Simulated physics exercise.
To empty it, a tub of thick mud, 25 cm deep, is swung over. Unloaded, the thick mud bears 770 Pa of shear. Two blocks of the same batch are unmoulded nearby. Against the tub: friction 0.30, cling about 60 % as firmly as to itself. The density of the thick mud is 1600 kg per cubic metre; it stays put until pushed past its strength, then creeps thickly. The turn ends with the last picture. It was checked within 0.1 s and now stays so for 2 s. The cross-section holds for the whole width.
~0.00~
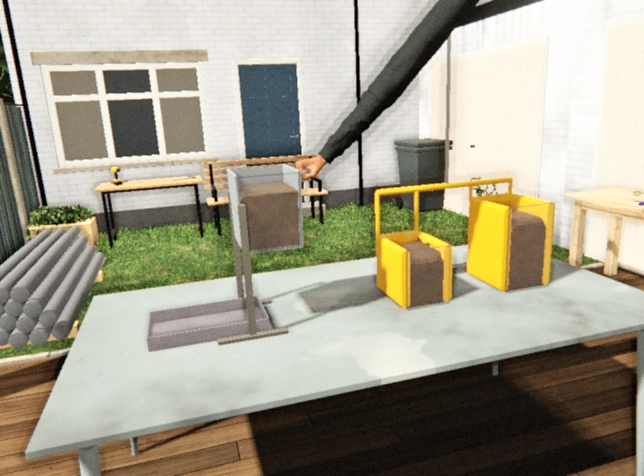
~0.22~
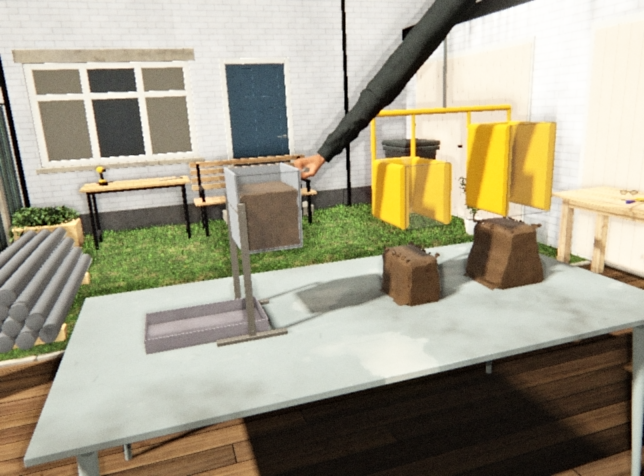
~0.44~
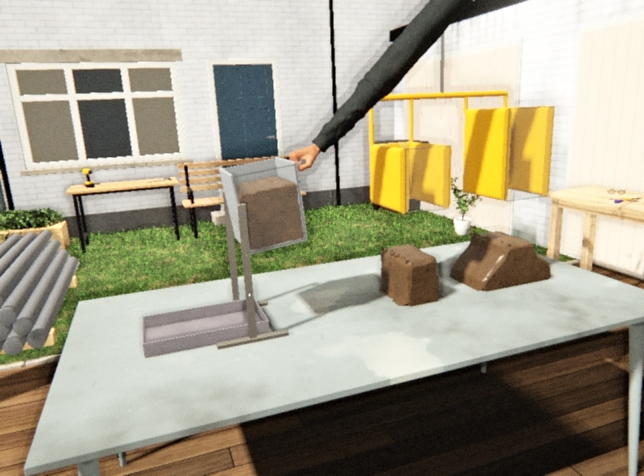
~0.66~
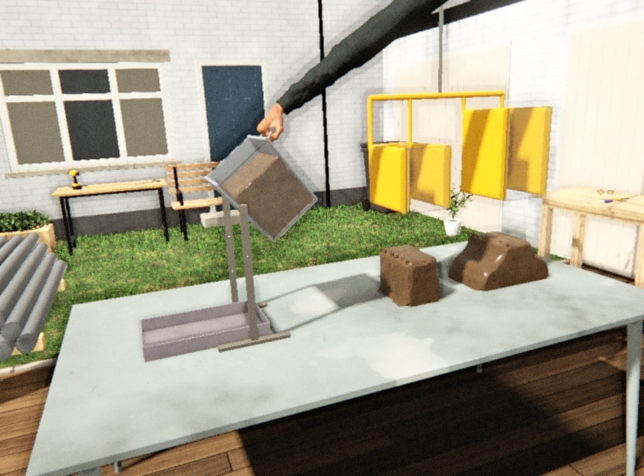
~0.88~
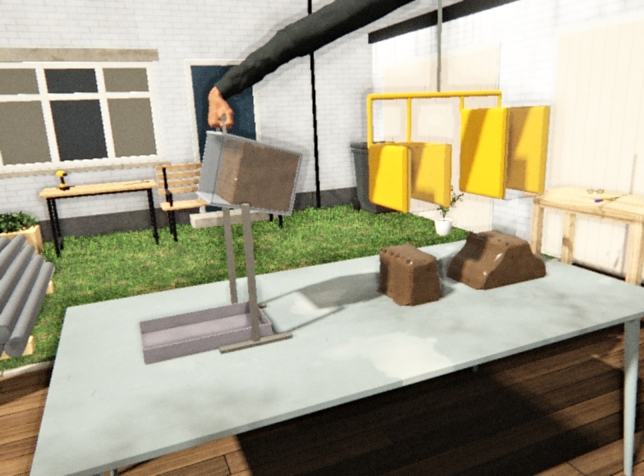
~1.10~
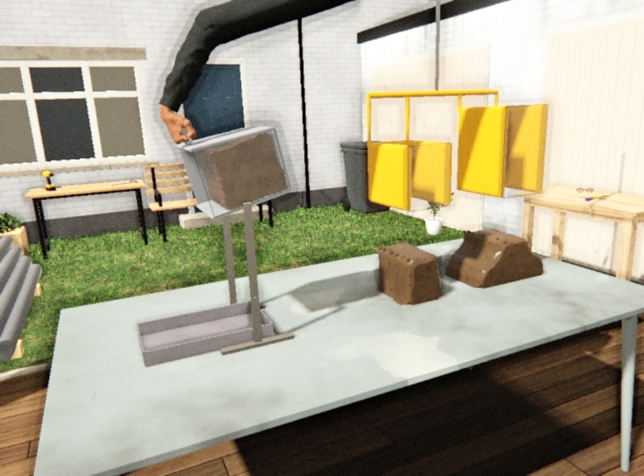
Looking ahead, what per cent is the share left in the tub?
About 47 %.
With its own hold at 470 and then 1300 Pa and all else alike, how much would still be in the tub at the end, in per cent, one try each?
In that order: 30 %, 100 %.
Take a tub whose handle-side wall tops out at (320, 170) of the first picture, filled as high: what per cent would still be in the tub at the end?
In that case some 30 per cent.
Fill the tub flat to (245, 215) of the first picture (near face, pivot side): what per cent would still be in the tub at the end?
In that case some 100 per cent.
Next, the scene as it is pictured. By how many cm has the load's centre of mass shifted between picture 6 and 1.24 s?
Roughly 4 cm.
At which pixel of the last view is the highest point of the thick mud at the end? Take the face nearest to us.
At about (244, 175).
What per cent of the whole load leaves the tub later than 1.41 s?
Near 30 %.
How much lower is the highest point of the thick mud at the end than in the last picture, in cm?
Some 11 cm.
By 1.24 s, the tub is at 102 degrees and holds 100 %.
By 1.41 s, the tub is at 102 degrees and holds 77 %.
By 1.58 s, the tub is at 102 degrees and holds 57 %.
By 1.75 s, the tub is at 102 degrees and holds 49 %.
By 3.10 s, at the end, the tub is at 102 degrees and holds 47 %.
